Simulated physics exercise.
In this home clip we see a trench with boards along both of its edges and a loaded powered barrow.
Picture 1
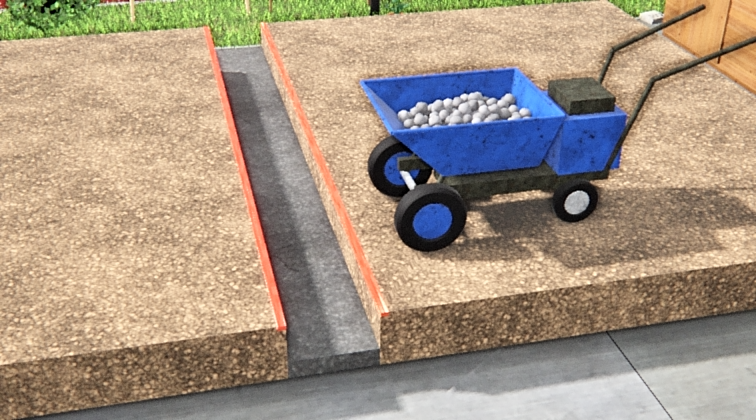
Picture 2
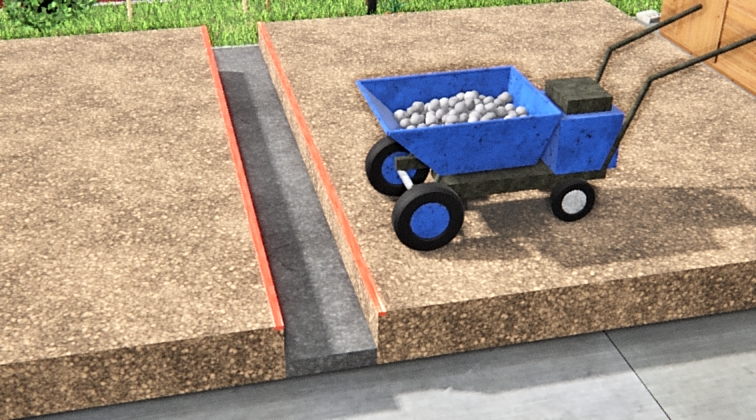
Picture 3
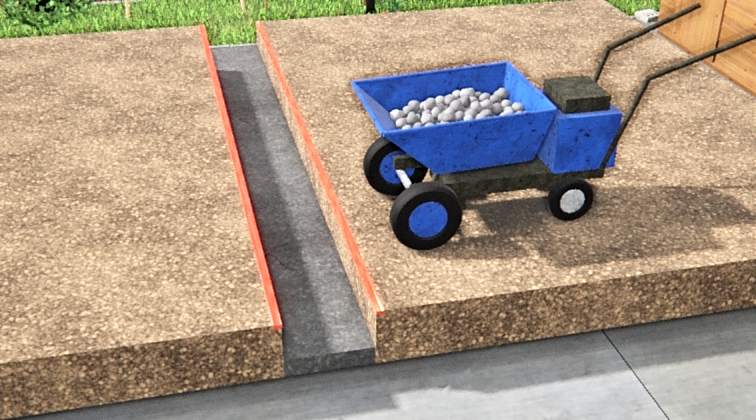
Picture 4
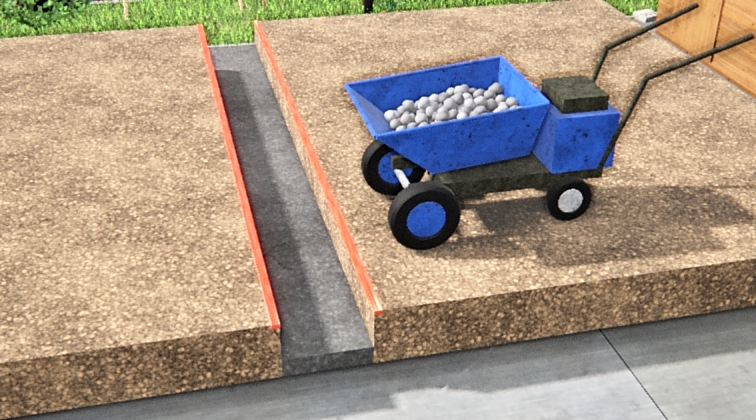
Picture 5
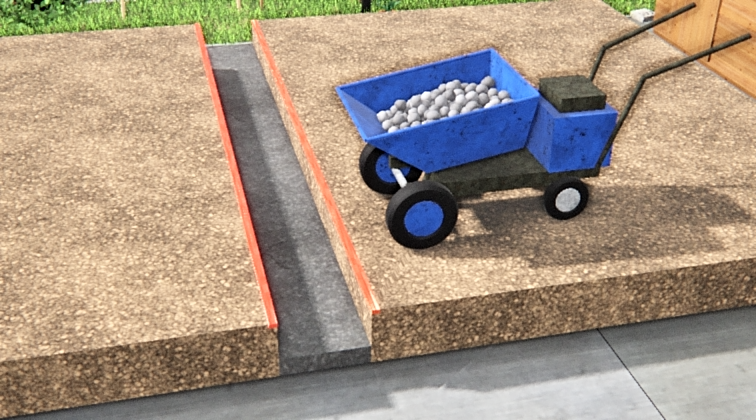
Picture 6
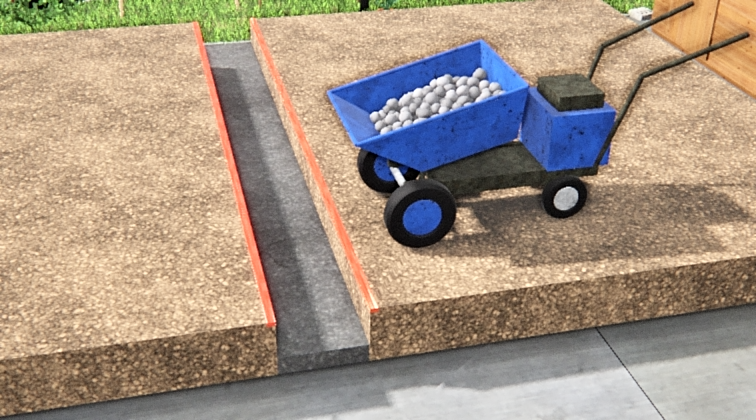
A blue powered barrow loaded with round grey cobbles stood to the right of a trench edged with orange boards, and its skip gradually tilted forward to the left, with the stones still inside.
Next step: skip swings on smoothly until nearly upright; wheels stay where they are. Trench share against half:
Over.
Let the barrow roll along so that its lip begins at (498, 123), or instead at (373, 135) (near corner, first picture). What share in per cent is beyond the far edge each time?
0 % for the first, 30 % for the second.
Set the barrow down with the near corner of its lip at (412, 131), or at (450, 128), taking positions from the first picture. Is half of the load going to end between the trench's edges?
Run 1 - a majority. Run 2 - a majority.
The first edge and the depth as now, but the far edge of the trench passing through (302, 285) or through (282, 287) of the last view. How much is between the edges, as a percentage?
30 % and 70 %, give or take.
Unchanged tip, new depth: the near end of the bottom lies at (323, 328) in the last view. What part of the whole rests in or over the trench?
Around 60 per cent.
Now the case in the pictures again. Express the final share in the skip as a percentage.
Roughly 0 per cent.
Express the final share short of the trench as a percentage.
About 0 %.
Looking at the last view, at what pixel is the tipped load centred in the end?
Around (282, 255).
Just after the last frame, skip tipped steeply; every one in the skip.
A moment on, skip tipped right over; the larger part in the skip; roughly a quarter in or heaped over the trench; just a few falling.
Further on, skip tipped right over; just a few in the skip; almost all in or heaped over the trench; about a tenth beyond it.
When it is over, skip tipped right over; almost all in or heaped over the trench; about a tenth beyond it.
